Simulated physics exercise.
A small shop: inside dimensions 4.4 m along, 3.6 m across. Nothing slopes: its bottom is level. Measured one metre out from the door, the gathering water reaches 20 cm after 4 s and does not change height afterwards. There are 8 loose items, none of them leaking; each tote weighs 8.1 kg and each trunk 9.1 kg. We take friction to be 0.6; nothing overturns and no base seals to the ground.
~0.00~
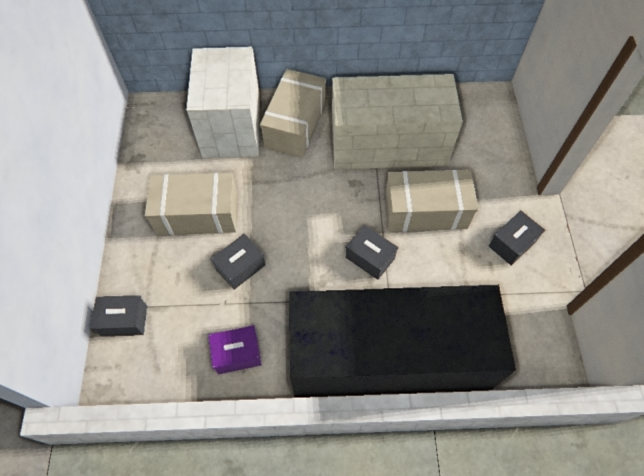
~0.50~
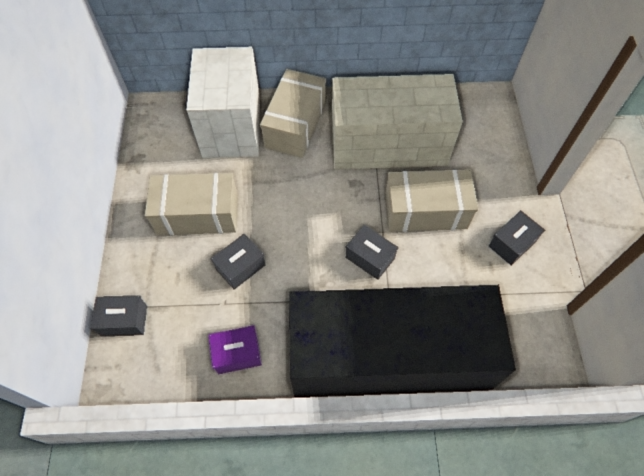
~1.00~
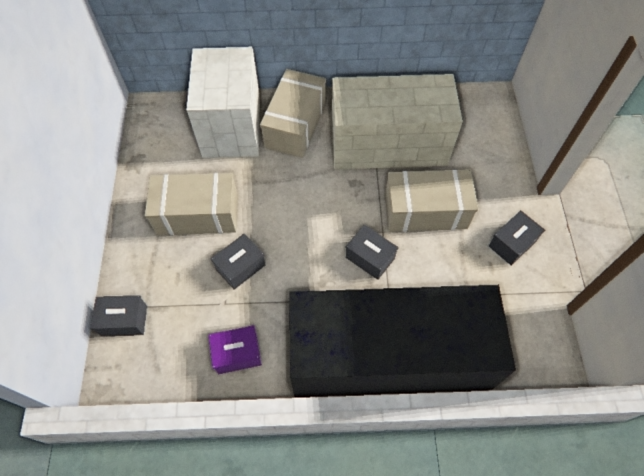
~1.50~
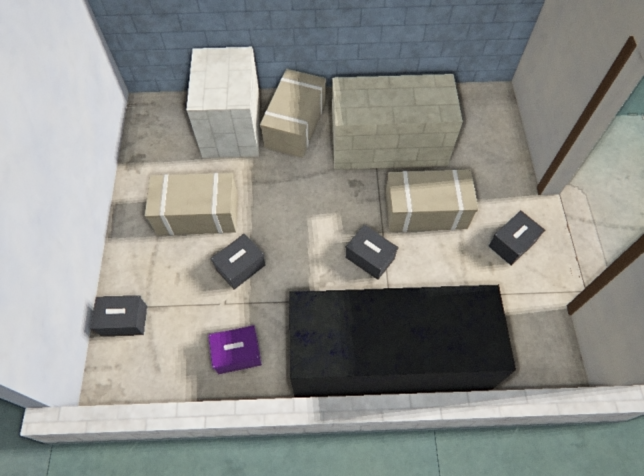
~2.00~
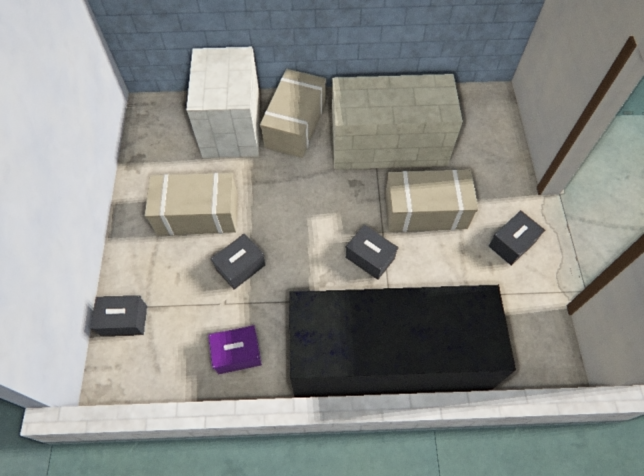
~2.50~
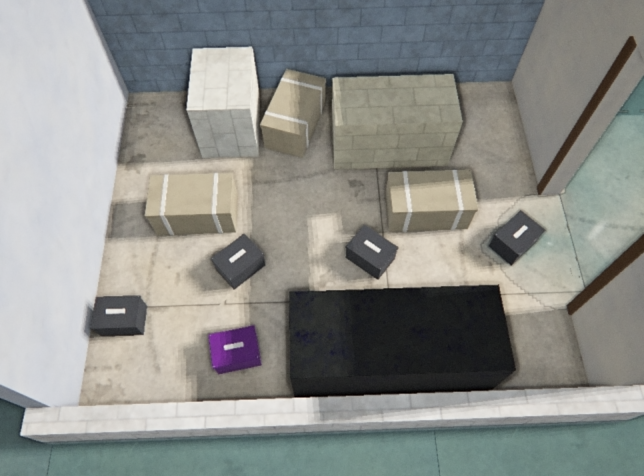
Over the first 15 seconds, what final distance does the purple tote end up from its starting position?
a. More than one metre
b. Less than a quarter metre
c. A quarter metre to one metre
A quarter metre to one metre (c).
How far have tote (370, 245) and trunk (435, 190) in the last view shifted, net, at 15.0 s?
First 150 cm, then 140 cm.
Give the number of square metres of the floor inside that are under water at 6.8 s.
The covered patch comes to about 12.0 m2.
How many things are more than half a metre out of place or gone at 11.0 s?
6.
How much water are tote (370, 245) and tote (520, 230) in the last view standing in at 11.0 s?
Around 14 cm and 14 cm.
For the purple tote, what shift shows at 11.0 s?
Some 60 cm from the start.
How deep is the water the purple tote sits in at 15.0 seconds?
Around 14 cm.
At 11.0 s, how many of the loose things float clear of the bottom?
The count is 8.
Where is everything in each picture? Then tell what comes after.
The purple tote at (234, 346), on the bottom; water covers 0.0 m2; 0 of 8 have shifted, in the first picture.
The purple tote at (234, 346) rests on the ground; 0.0 m2 under water; 0 of 8 have shifted, in the second picture.
The purple tote at (234, 346), on the bottom; 0.0 m2 under water; 0 of 8 have shifted, in the third picture.
The purple tote at (234, 346) rests on the ground; 0.0 m2 under water; 0 of 8 have shifted, in the fourth picture.
The purple tote at (234, 346) rests on the ground; 0.0 m2 under water; 0 of 8 have shifted, in the fifth picture.
The purple tote at (234, 346) rests on the ground; 0.4 m2 under water; 0 of 8 have shifted, in the sixth picture.
After 3.5 s the purple tote is near (234, 346), 0.0 m from its start, aground; 0 afloat.
After 6.8 s the purple tote is near (234, 346), 0.0 m from its start, aground; 3 afloat.
After 11.0 s the purple tote is near (191, 299), 0.6 m from its start, afloat; 8 afloat.
After 15.0 s the purple tote is near (171, 315), 0.6 m from its start, afloat; 8 afloat.
